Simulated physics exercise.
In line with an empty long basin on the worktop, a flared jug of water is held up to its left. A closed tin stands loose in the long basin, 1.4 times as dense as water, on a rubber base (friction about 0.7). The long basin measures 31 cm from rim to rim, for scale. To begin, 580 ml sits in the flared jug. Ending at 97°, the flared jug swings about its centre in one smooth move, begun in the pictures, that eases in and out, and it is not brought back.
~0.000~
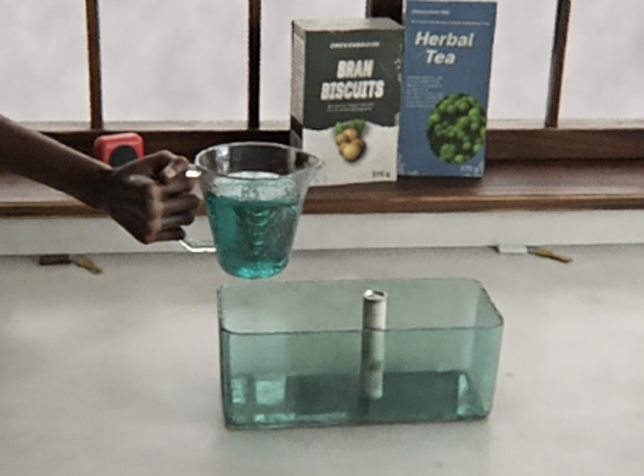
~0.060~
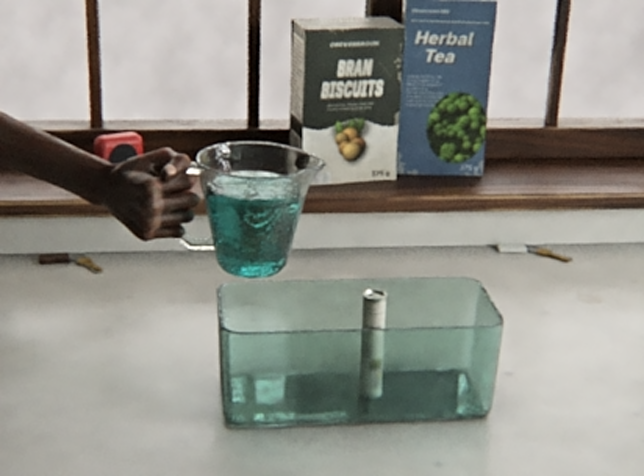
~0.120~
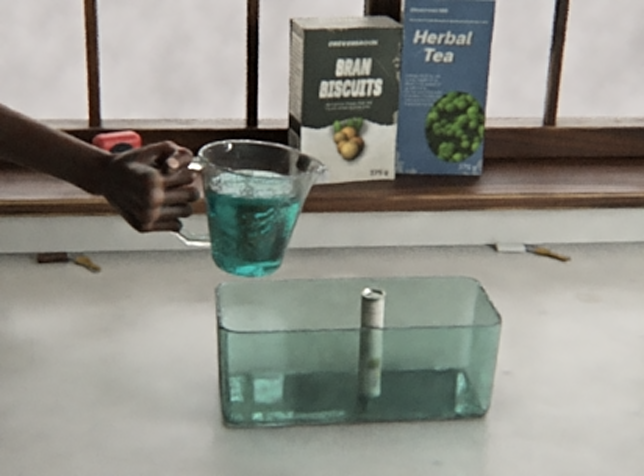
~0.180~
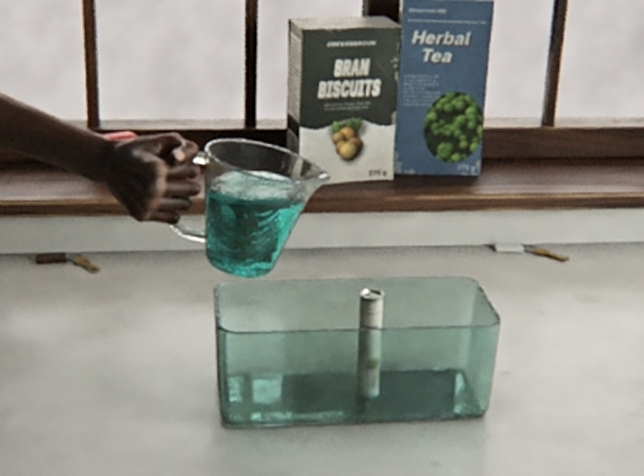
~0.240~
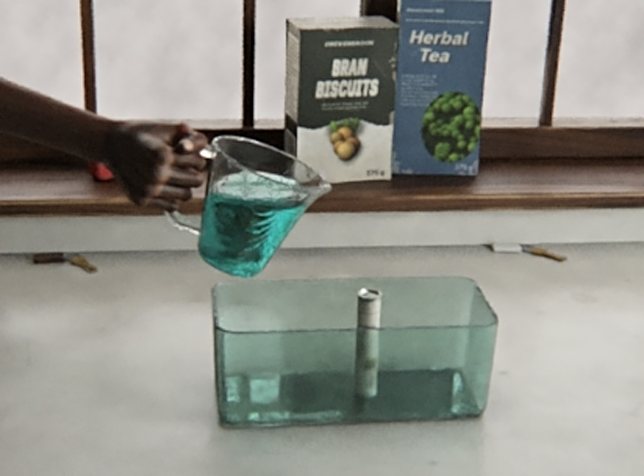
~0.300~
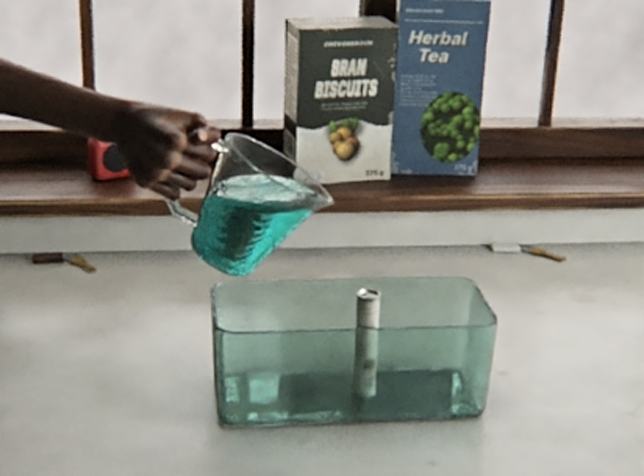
To begin with, a hand holds a flared clear jug of blue-green water upright, above and to the left of a long see-through basin with a slim cylinder standing inside. The hand then tilts the jug to the right, slowly and then more steeply, the water shifting toward its lower right side.
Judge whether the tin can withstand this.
It cannot withstand it and falls over.
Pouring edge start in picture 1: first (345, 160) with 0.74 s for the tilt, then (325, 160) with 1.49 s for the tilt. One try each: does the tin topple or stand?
First it topples; then it topples.
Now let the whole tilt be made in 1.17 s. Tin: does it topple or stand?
Outcome - the tin comes down.
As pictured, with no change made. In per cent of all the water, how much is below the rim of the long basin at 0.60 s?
Some 18 per cent.
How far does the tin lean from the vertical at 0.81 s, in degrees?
Measured tilt, approx.: 15 degrees.
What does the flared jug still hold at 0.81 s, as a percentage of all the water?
14 %.
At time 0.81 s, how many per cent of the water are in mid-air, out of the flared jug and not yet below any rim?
In-air share: About 10 %.
By 0.60 s the tilt is 83° and 60 per cent is still to pour; the tin stands where it began.
By 0.81 s the tilt is 97° and 14 per cent is still to pour; the tin leans 16°.
By 1.04 s the tilt is 97° and 1 per cent is still to pour; the tin lies on its side.
By 1.29 s the tilt is 97° and 0 per cent is still to pour; the tin lies on its side.
At rest the tin lies on its side.
